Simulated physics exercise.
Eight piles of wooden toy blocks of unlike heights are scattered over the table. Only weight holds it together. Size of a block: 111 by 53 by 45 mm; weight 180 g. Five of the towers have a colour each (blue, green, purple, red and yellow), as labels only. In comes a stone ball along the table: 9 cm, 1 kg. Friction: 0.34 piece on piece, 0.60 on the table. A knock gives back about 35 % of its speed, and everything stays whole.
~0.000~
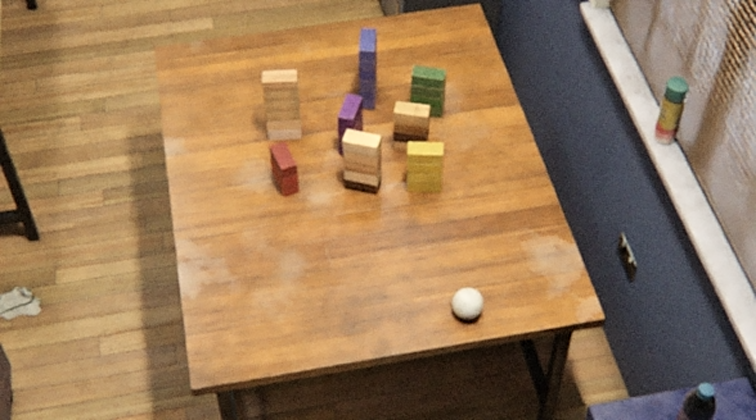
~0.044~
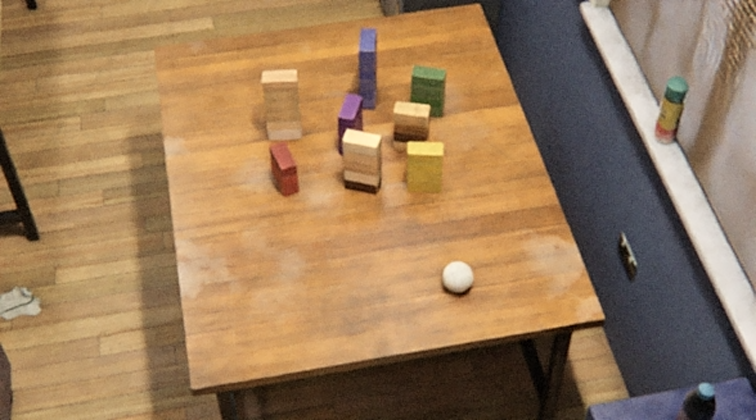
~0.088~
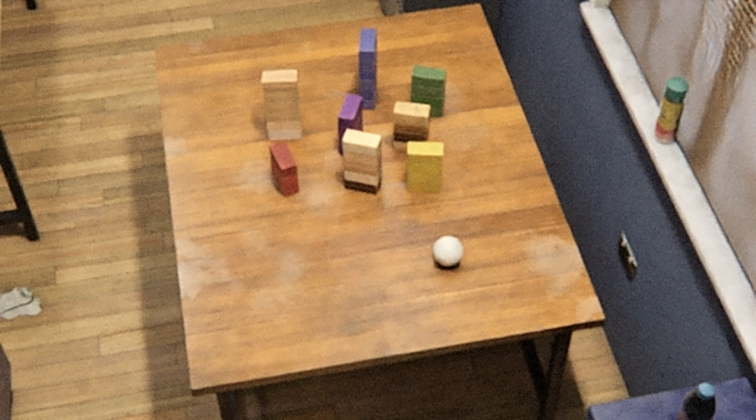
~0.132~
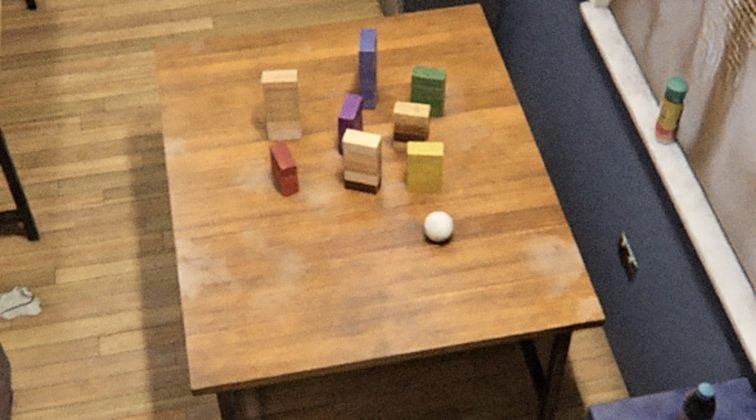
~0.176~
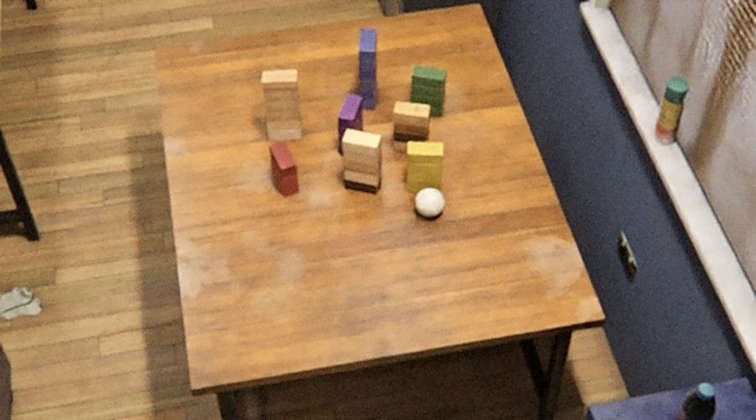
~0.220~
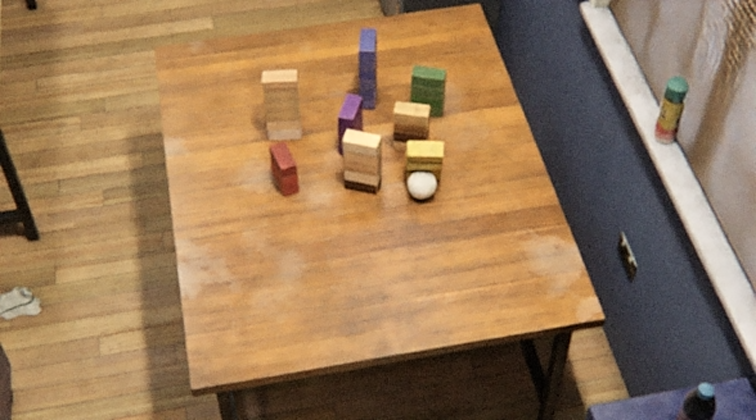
A wooden table stands on a plank floor beside a dark blue wall and a pale windowsill, seen from high above at an angle. Short stacks of blocks in red, yellow, green, blue, purple and plain wood cluster toward its far half, with a white ball near the front right. The ball rolls away and slightly left into the yellow stack, which leans back, while the camera stays still.
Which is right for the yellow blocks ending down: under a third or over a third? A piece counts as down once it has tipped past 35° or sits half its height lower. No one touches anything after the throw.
The part is more than a third.
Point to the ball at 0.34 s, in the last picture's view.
Around (402, 154).
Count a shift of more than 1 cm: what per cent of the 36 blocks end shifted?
Shifted: 35 per cent.
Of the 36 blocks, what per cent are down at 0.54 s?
At that moment 15 per cent.
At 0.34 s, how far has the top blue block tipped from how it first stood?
Some 0°.
After 0.34 s, ball still moving; 2 of the 4 yellow blocks down (2 of 36 in all colours); top yellow block on its side.
After 0.54 s, ball still moving; 2 of the 4 yellow blocks down (5 of 36 in all colours); top yellow block upside down.
In the end (1.6 s), ball rolling away; 3 of the 4 yellow blocks down (6 of 36 in all colours); top yellow block upside down; top purple block 8 mm from its place. That is 75 per cent. From the last view, middles, top yellow block near (421, 187), top purple block near (348, 111).
